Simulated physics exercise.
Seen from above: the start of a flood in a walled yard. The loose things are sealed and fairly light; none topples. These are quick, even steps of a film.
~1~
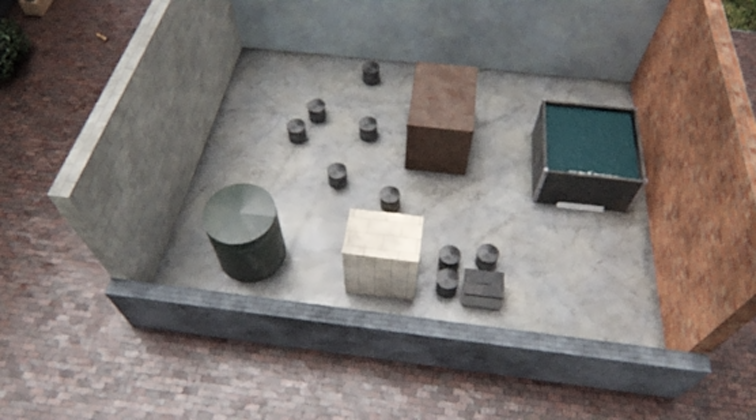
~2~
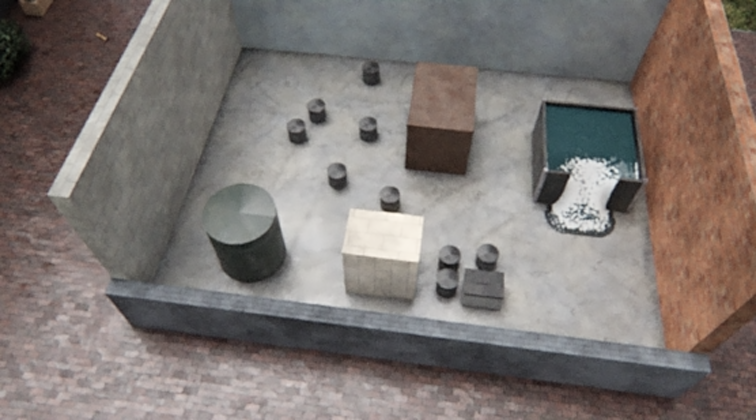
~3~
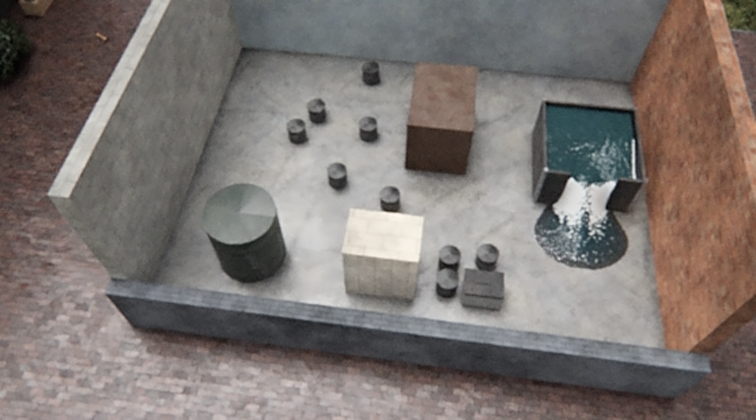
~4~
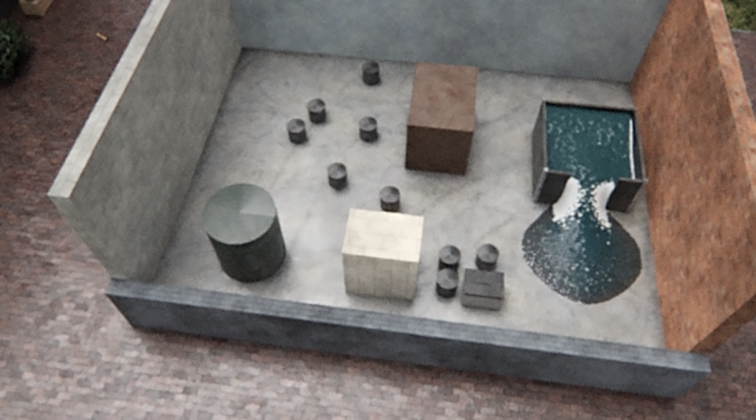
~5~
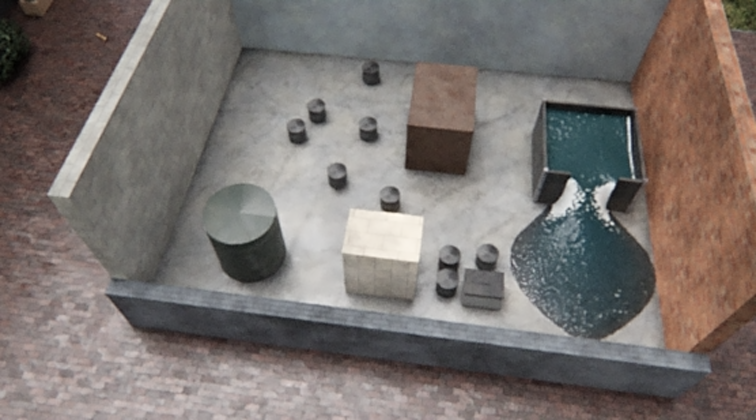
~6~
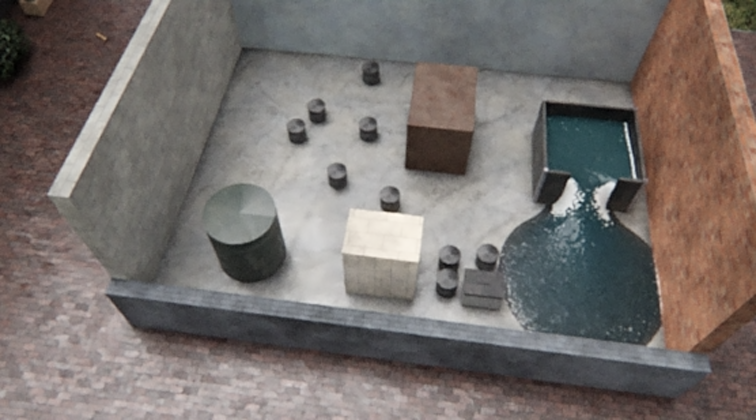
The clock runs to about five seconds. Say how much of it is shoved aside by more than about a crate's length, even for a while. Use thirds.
Share: From one to two thirds.
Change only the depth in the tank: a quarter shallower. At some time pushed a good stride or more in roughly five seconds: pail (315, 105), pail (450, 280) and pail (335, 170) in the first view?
As listed: No, shifted that much, never so far.
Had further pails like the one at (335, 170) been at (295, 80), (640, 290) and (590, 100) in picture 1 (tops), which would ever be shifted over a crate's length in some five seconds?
In that order: Less than that, moved that far, never so far.
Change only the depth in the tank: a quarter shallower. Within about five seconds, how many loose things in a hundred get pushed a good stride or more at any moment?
Close to 50 %.
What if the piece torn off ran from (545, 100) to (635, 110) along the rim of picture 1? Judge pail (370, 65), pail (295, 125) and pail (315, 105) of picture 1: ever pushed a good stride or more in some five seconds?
In that order: That far or more, that far or more, yes.
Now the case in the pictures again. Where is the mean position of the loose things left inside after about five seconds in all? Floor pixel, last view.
Close to (359, 151).
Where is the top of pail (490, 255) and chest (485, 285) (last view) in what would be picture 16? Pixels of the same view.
Around (439, 258) and (423, 301).
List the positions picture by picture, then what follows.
The first frame shows a pail at (316, 105) rests on the ground; a chest at (485, 283), on the bottom; 0 of 10 have shifted.
The second frame shows a pail at (316, 105), on the bottom; a chest at (485, 283), on the bottom; 0 of 10 have shifted.
The third frame shows a pail at (316, 105) rests on the ground; a chest at (485, 283), on the bottom; 0 of 10 have shifted.
The fourth frame shows a pail at (316, 105) rests on the ground; a chest at (485, 283), on the bottom; 0 of 10 have shifted.
The fifth frame shows a pail at (316, 105) rests on the ground; a chest at (485, 283), on the bottom; 0 of 10 have shifted.
The sixth frame shows a pail at (316, 105), on the bottom; a chest at (485, 283), on the bottom; 0 of 10 have shifted.
A moment on, 0 of 10 are well off their spots; 0 afloat.
Next, 2 of 10 are well off their spots; 3 afloat.
Later, 4 of 10 are well off their spots; 3 afloat.
In the end, 5 of 10 are well off their spots, and 5 have been at some point; 2 afloat.
